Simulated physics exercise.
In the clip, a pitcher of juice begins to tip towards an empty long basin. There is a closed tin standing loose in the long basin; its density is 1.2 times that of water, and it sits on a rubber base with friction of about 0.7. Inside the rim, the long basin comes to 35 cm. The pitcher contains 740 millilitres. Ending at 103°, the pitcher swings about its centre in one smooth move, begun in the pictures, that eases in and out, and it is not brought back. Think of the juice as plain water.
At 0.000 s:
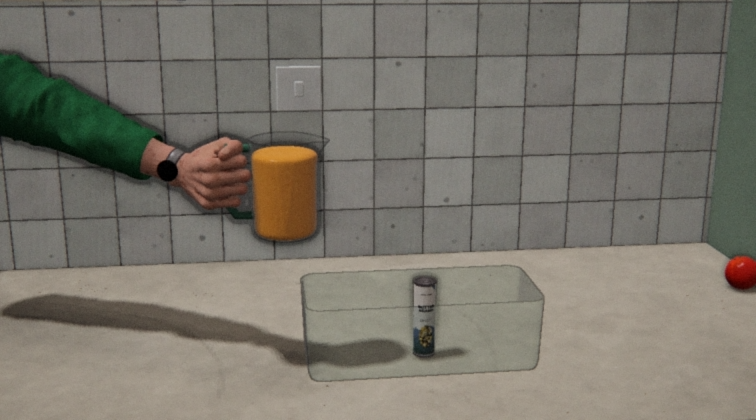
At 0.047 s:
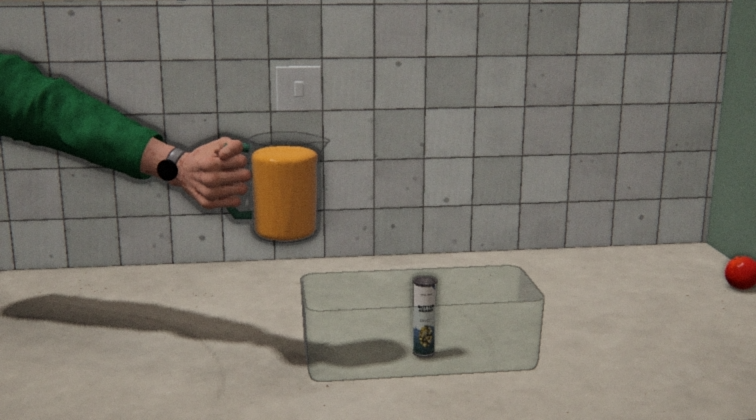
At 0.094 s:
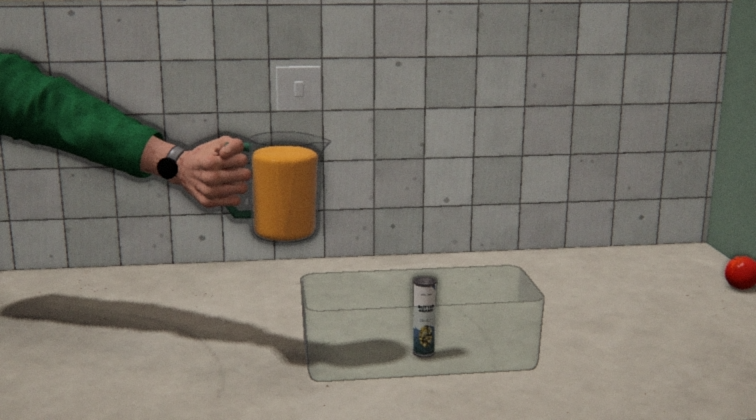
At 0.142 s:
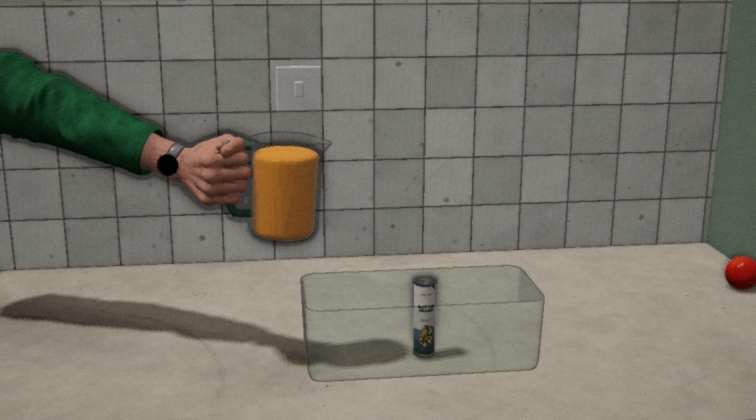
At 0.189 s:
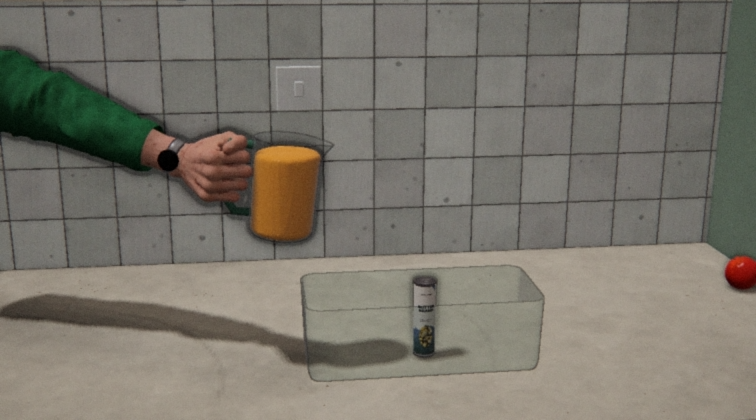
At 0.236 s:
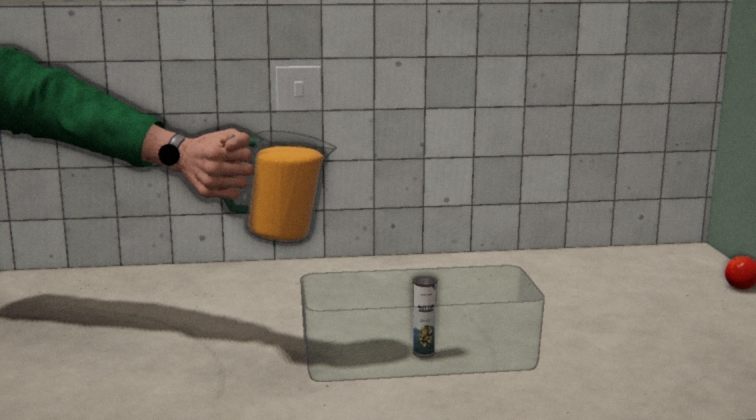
An arm in a green sleeve with a dark watch reaches in from the left above a pale counter, seen from the front and slightly above against grey wall tiles. It grips a clear pitcher of orange juice, left of a small upright tin inside a clear long basin, with a red ball at far right. The pitcher, still at first, tilts slightly rightward while the camera stays still.
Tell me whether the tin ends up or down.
It's bound to withstand the flow.
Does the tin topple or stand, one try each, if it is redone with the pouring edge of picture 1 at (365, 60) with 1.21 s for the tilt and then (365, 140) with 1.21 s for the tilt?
First it stays on its base; then it tips over.
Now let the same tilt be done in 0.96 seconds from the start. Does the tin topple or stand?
Result: Tin upright.
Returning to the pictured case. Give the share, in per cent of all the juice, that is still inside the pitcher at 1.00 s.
Around 44 in a hundred is still there.
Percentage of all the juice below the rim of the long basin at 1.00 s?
Near 36 in a hundred.
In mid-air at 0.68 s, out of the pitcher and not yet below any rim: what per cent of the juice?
10 per cent.
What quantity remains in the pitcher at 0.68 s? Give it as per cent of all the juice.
Still held: Roughly 88 % of the total.
Then, 0.68 s in, the tilt is 61° and 88 per cent is still to pour; the tin stands where it began.
Then, 1.00 s in, the tilt is 96° and 43 per cent is still to pour; the tin stands where it began.
Then, 1.34 s in, the tilt is 103° and 6 per cent is still to pour; the tin stands where it began.
Then, 1.71 s in, the tilt is 103° and 0 per cent is still to pour; the tin stands where it began.
Finally, the tin stands where it began.
